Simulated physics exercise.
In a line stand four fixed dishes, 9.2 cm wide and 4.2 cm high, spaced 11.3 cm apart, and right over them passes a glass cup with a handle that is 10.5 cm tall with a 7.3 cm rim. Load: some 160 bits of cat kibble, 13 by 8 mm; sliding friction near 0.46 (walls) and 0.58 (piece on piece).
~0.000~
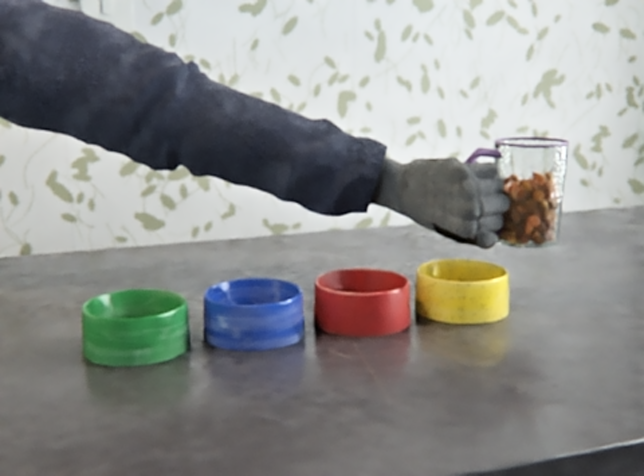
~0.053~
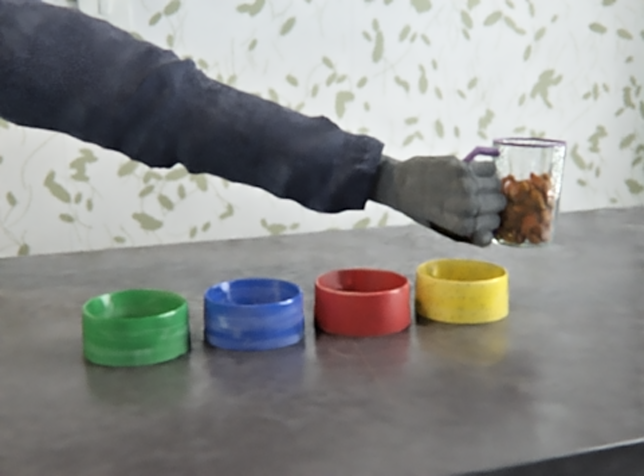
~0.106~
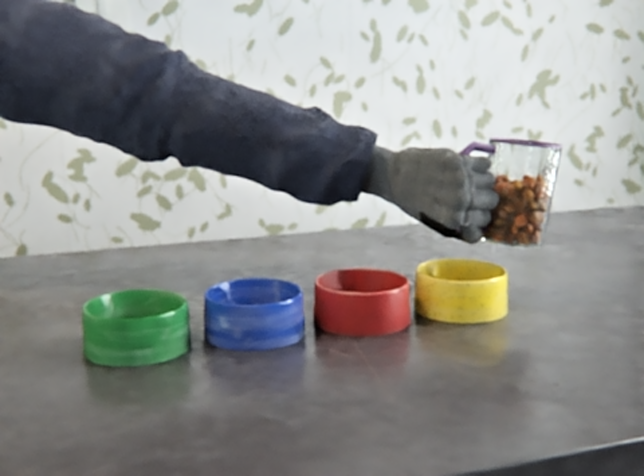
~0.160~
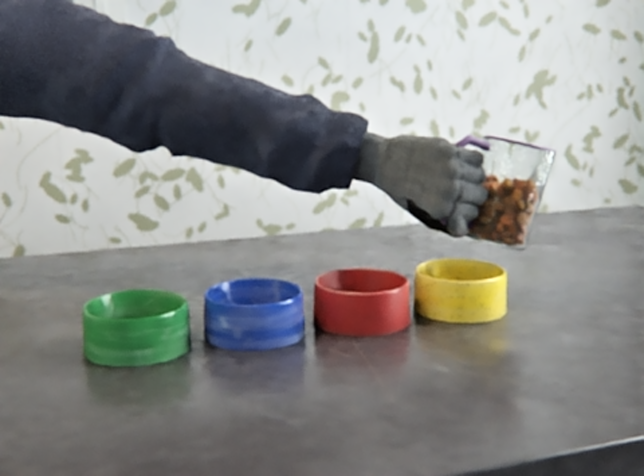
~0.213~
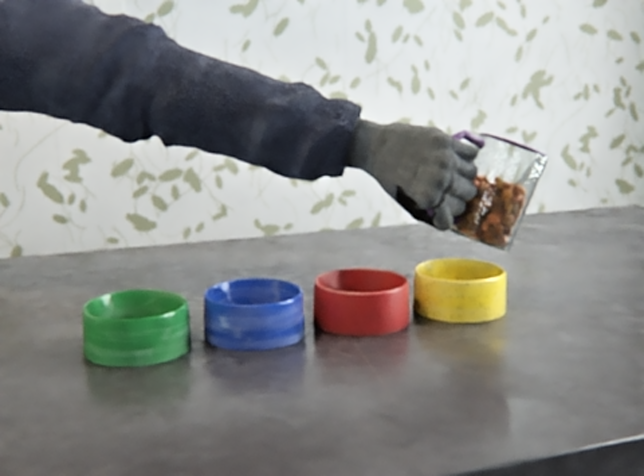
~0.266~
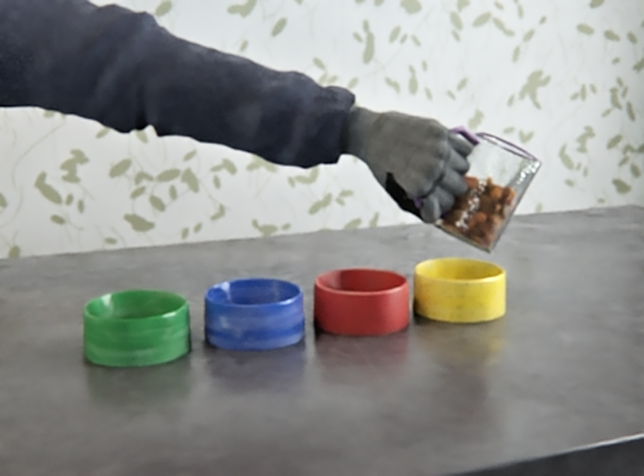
A gloved hand moving a clear cup of brown kibble slightly left while tilting it, above a row of four colourful dishes.
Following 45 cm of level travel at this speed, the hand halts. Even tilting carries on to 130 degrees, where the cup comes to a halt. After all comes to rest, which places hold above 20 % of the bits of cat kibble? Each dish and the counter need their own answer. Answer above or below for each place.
Red dish: Above, blue dish: Below, green dish: Below, yellow dish: Below, counter: Below.
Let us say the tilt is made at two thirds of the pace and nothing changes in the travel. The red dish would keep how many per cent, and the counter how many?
In that case the red dish gets 10 while the counter gets 10.
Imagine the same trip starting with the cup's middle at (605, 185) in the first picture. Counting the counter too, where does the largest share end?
The biggest share goes to yellow.
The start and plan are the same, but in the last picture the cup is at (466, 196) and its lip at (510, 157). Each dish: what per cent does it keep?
Final shares - red 0 %, blue 0 %, green 90 %, yellow 0 %.
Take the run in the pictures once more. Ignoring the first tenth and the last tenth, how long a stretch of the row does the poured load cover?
I'd put it at close to 7 cm.
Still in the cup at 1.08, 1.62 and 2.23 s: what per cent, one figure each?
Approx. 45 / 0 / 0 percent.
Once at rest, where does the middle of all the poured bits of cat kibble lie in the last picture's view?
Around (355, 301).
Then, at 1.08 s, tilt 130 degrees; cup holds 45 %, red 50 %.
Then, at 1.62 s, tilt 130 degrees; cup holds 0 %, red 85 %.
After 2.23 s, tilt 130 degrees; cup holds 0 %, red 85 %.
In the end, at 2.5 s, red 85 %, blue 0 %, green 0 %, yellow 0 %, counter 10 %.
